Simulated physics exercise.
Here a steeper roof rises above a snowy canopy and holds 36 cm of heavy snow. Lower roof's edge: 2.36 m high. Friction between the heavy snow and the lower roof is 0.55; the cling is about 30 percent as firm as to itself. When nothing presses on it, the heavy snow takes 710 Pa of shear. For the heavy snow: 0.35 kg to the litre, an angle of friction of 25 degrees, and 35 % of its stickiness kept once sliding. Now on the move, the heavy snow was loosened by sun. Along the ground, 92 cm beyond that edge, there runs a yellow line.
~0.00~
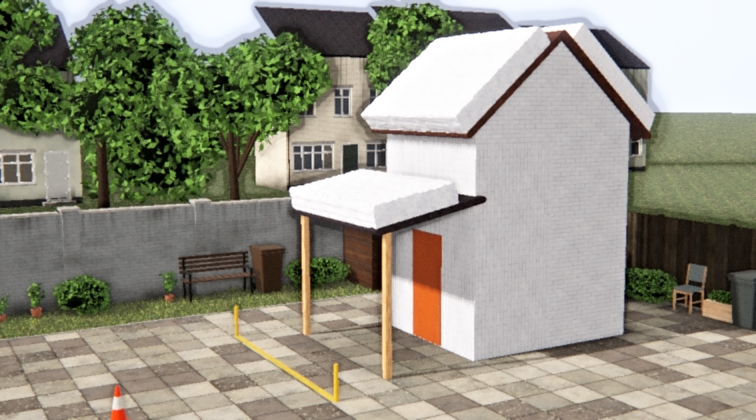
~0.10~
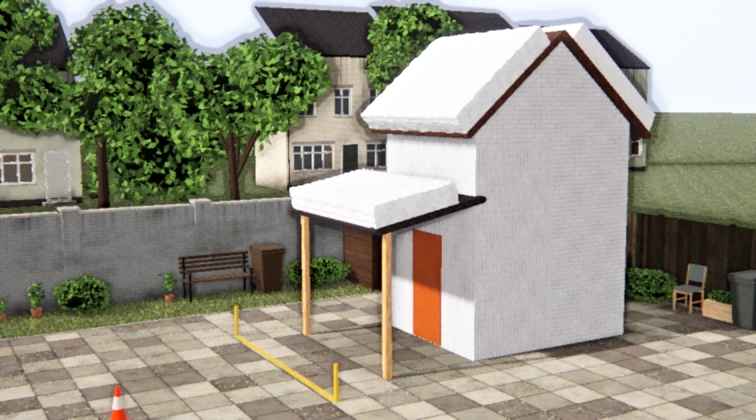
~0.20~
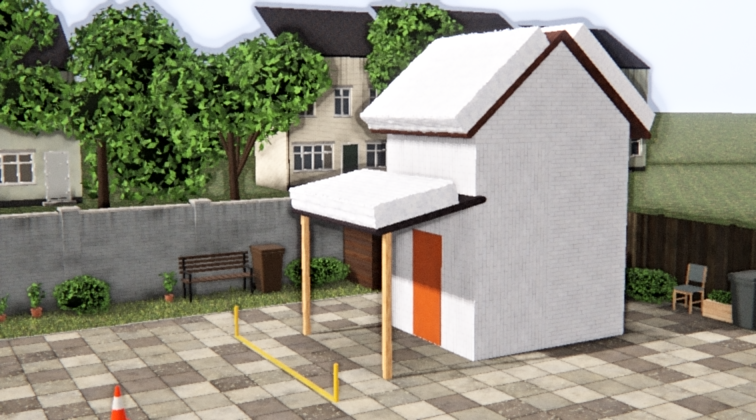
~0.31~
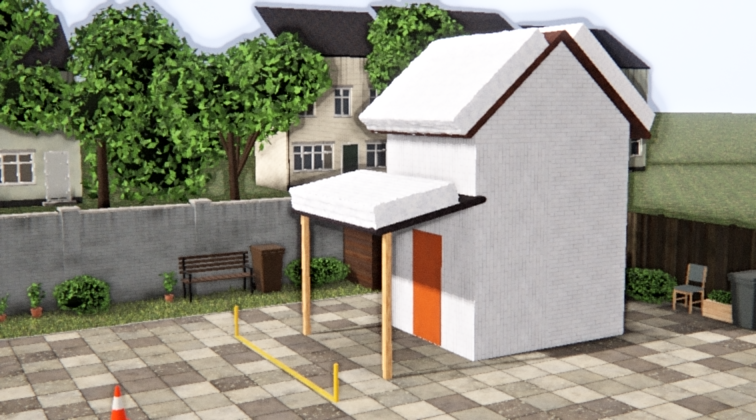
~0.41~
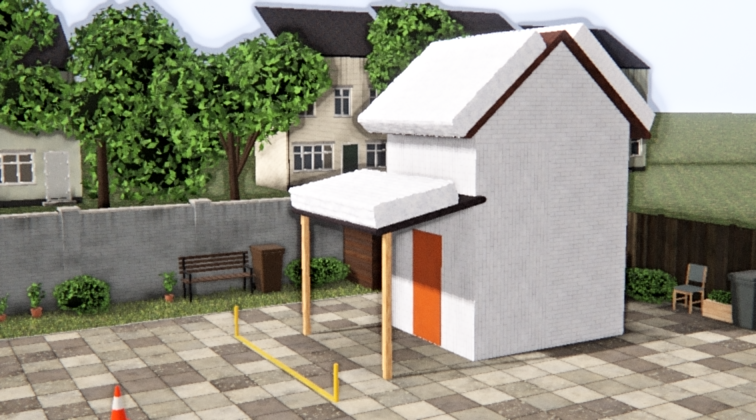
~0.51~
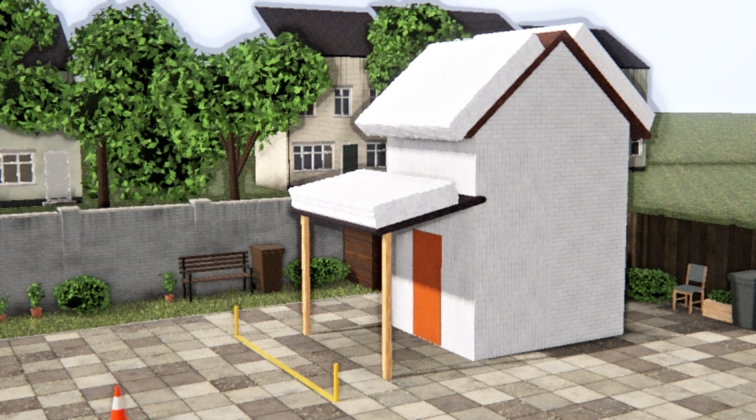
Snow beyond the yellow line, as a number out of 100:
10 %.
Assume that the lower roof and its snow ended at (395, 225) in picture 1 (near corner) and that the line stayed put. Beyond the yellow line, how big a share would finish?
Estimate: Approx. 20 %.
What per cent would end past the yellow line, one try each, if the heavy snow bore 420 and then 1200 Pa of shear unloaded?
You'd see 25 percent the first time and 0 percent the second.
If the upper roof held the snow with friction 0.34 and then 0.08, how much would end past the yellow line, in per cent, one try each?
One try each gives 30 % and then 45 %.
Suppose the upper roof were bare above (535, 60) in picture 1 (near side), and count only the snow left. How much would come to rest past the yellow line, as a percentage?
I'd say close to 3 percent.
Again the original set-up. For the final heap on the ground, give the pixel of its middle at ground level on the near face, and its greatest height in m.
Near (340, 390), some 0.3 m high.
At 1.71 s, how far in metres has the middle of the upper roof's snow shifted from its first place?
It has shifted some 1.8 m.
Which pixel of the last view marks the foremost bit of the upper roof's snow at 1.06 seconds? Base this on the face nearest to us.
Look roughly at (422, 181).
By 1.06 s, none is below the lower edge and 0 % is past the line.
By 1.71 s, none is below the lower edge and 0 % is past the line.
By 2.35 s, none is below the lower edge and 0 % is past the line.
By 3.00 s, 23 % is below the lower edge and 6 % is past the line.
By 4.70 s, at the end, 31 % is below the lower edge and 10 % is past the line.
